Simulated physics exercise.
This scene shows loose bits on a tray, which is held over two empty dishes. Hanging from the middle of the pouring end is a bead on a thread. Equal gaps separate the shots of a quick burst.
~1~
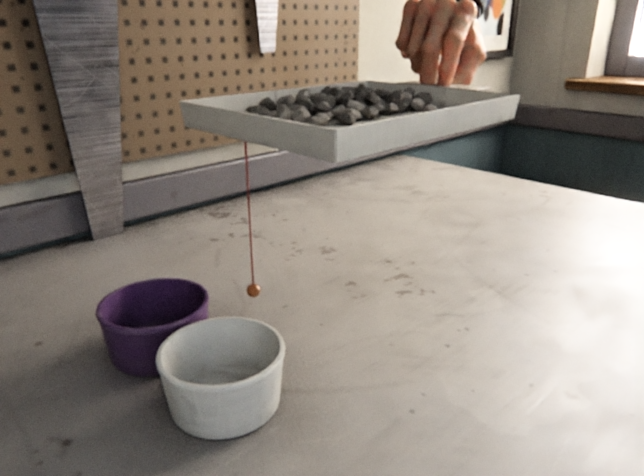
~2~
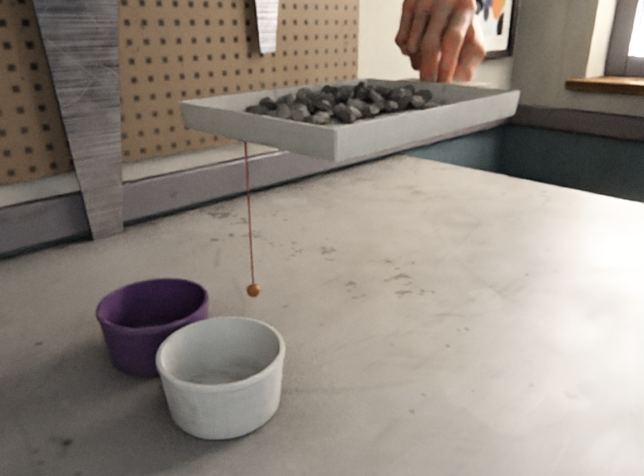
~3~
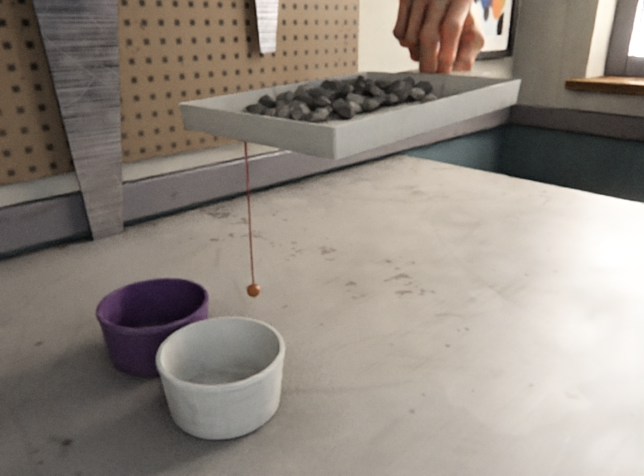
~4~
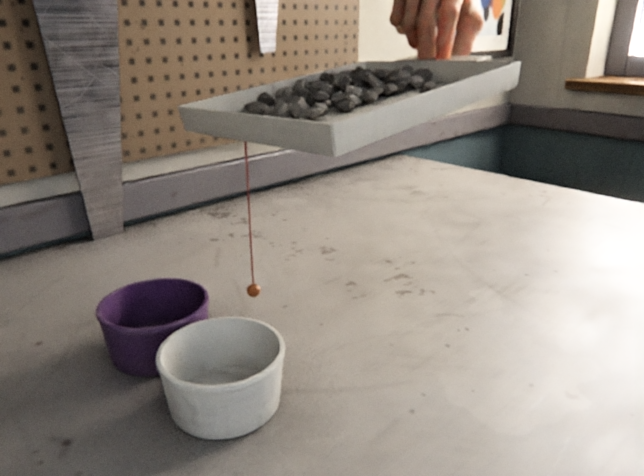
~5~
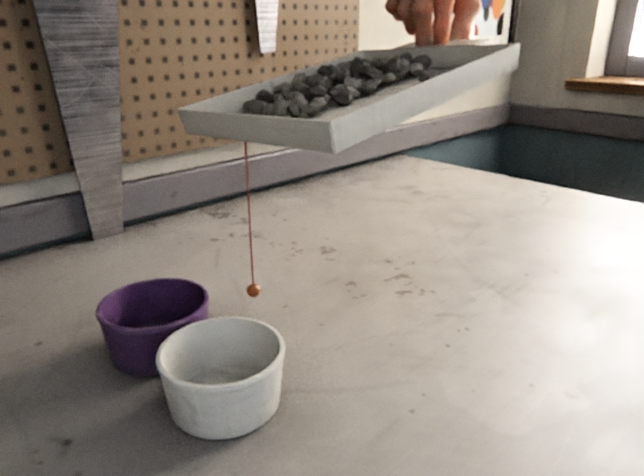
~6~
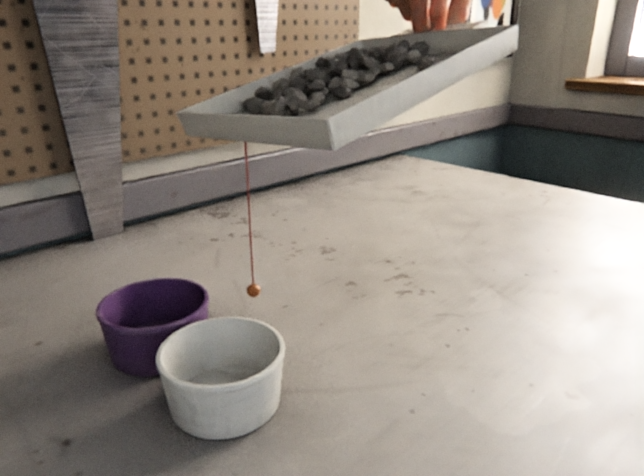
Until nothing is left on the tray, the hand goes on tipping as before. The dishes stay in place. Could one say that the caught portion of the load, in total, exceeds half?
Yes, it exceeds half.
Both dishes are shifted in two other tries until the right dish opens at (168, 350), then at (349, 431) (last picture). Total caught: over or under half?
Try 1: A lesser share; try 2: A lesser share.
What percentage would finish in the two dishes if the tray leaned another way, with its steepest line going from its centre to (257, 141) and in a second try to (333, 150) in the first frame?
80 % and 20 %.
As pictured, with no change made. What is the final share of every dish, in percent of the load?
Left 70 per cent, right 0 per cent.
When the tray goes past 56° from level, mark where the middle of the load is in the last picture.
Somewhere about pixel (228, 86).
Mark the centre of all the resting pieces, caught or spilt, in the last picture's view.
Somewhere around (159, 331) in the last picture.
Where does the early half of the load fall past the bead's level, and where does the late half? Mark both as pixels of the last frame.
(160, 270) first, (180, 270) later.
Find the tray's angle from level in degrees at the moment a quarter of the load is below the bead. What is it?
The angle is roughly 80° at that point.
Soon, tray tipped steeply; nearly all on the tray; a stray few in the air.
A while on, tray tipped right over; about a third on the tray; about a third in the left dish; a small part outside both; about a quarter in the air.
Towards the end, tray tipped past a quarter turn; about two thirds in the left dish; about a third outside both.
Finally, tray tipped past a quarter turn; none in the right dish; about two thirds in the left dish; about a third outside both.
